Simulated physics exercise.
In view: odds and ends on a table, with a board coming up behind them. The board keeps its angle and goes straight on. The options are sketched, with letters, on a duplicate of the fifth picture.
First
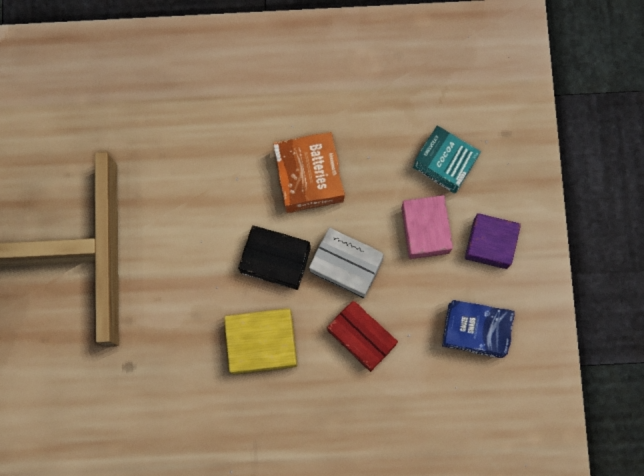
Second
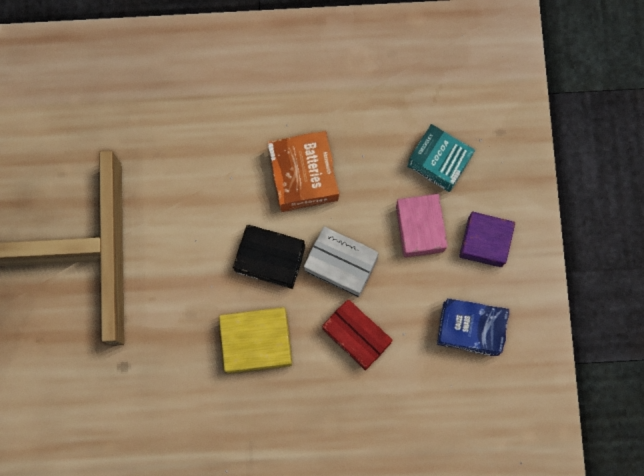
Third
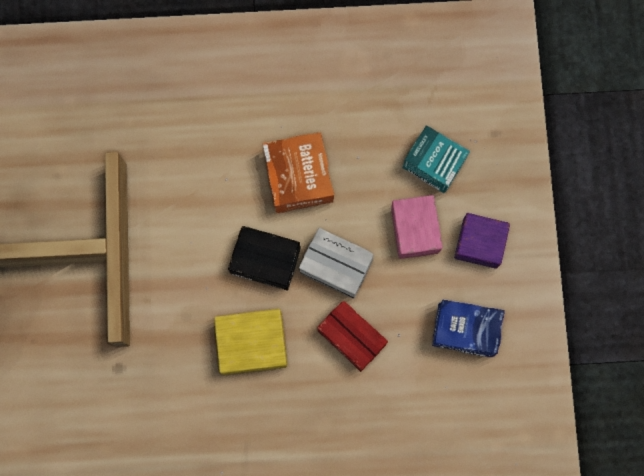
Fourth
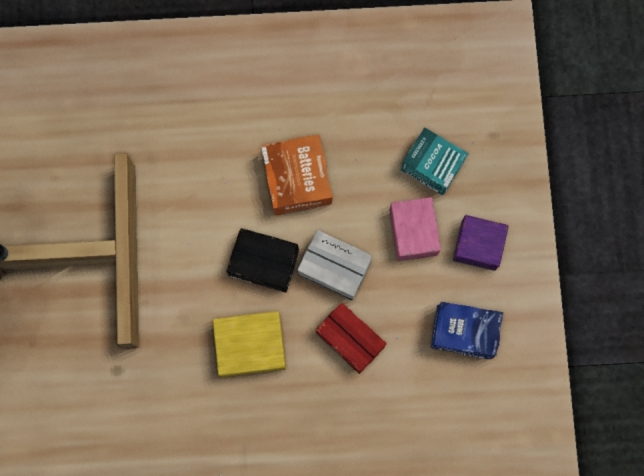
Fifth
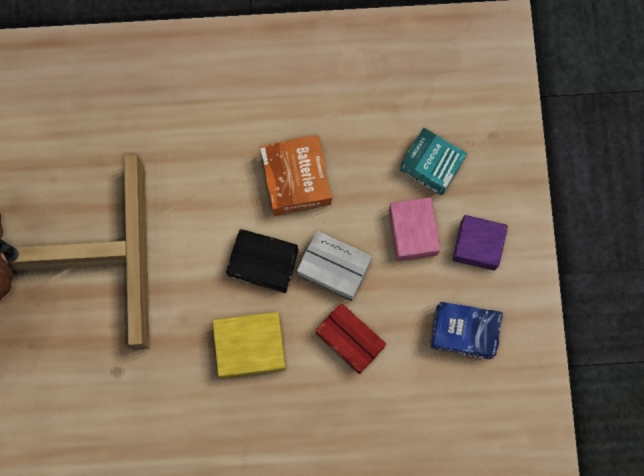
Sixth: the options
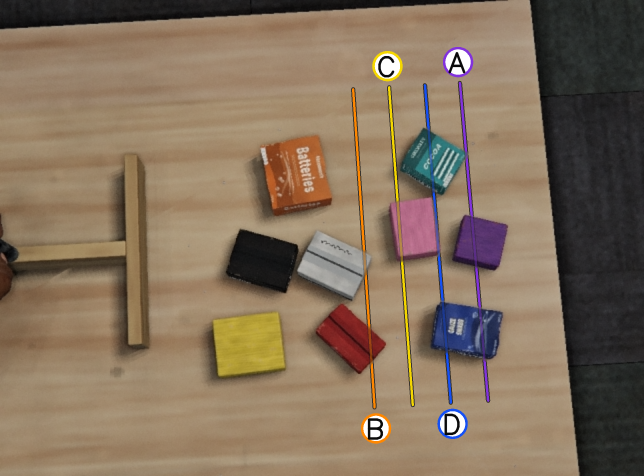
A T-shaped wooden board edging slowly right across a table towards scattered coloured blocks and small boxes, which remain apart from it.
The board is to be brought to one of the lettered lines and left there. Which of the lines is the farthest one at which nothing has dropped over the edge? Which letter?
As far as mark C.
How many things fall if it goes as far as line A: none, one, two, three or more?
Three or more.
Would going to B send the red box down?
No.
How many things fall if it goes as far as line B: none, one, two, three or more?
By then, none.
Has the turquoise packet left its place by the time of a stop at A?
By then, yes.
On the marked copy, A at (474, 237); B at (364, 243); C at (401, 241); D at (438, 239).
Following C. Soon after the start, board (229, 242); yellow block (274, 351); black box (275, 257).
Later, board (326, 236); purple block (493, 244); pink block (449, 217).
In the end, board (397, 232); purple block (546, 235); turquoise packet (487, 152); nothing has fallen.
As for the rest, A drops the turquoise packet, pink block and purple block; B is safe but short; D drops the purple block.
